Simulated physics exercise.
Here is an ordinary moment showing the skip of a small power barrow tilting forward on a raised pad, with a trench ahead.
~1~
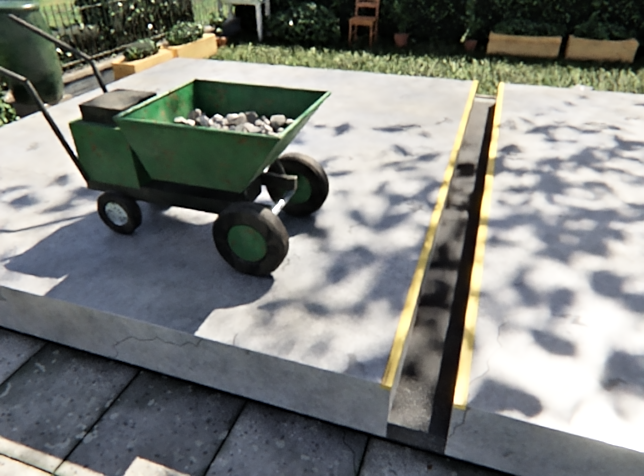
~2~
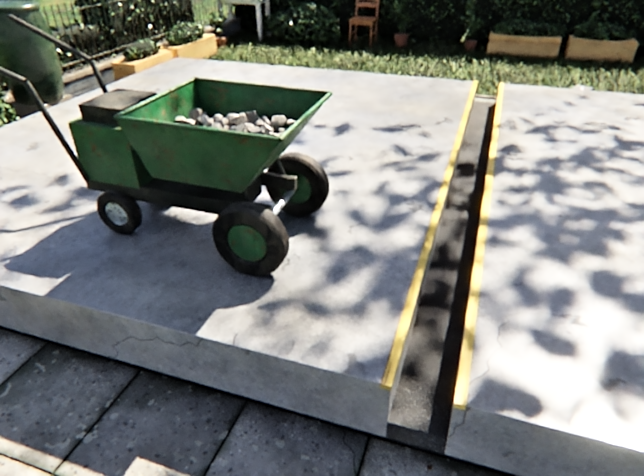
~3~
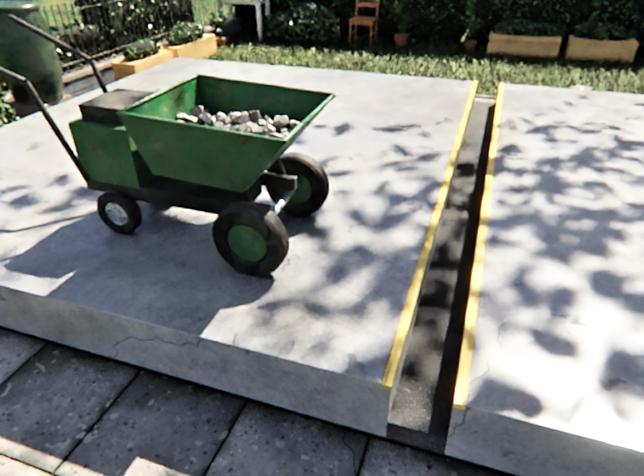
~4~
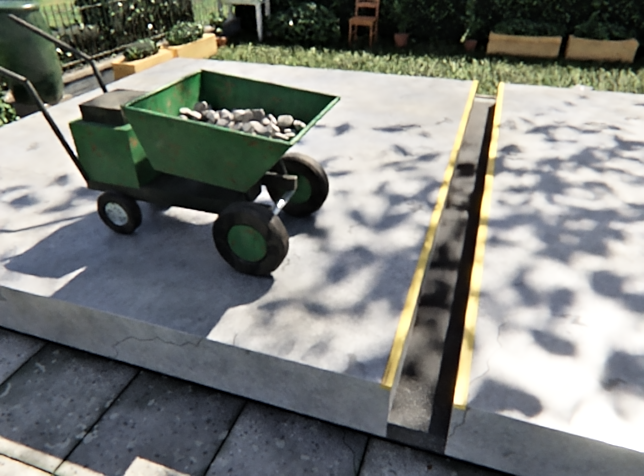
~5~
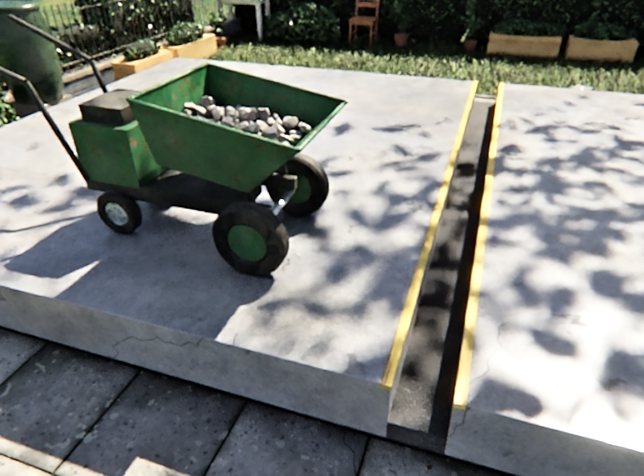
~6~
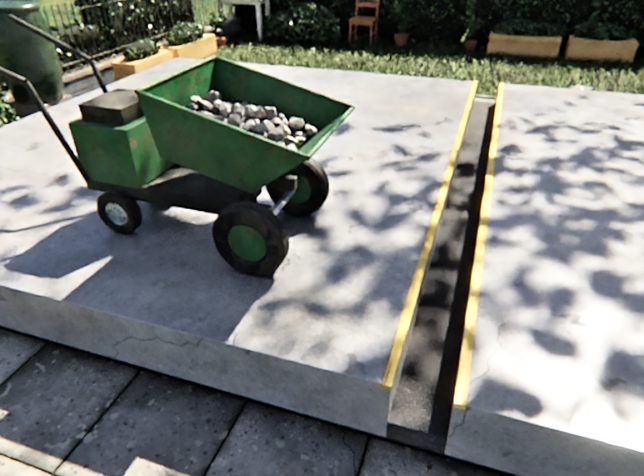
At first, a green wheeled barrow filled with gray broken stones sits level on a raised concrete pad, left of a narrow, yellow-edged trench. Then its skip begins to tilt slightly forward to the right, and the tilt slowly increases, lowering the front lip a little while the wheels stay in place.
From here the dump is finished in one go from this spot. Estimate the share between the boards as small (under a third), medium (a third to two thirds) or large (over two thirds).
It is medium.
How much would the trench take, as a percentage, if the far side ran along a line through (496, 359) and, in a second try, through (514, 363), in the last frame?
First some 50, then 50 per cent.
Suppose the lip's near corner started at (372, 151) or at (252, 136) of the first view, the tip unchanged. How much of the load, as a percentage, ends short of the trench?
About 0 percent the first time, about 70 percent the second.
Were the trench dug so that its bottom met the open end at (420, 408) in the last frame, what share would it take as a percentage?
Something close to 40 per cent.
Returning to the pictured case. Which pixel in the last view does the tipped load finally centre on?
The centre comes to rest near (428, 282).
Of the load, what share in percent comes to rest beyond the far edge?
It comes to close to 0 %.
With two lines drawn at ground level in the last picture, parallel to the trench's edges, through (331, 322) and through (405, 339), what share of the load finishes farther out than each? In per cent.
Estimate: 90 %, then 50 %.
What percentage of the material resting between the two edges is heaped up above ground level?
Estimate: Around 0 %.
Shortly afterwards, skip tipped steeply; the whole lot in the skip.
Next, skip tipped steeply; all but a few in the skip; only a few short of the trench.
Some moments later, skip tipped right over; near a third in the skip; near a third short of the trench; near a third in or heaped over the trench.
In the end, skip tipped right over; a little in the skip; near half short of the trench; near half in or heaped over the trench; only a few beyond it.
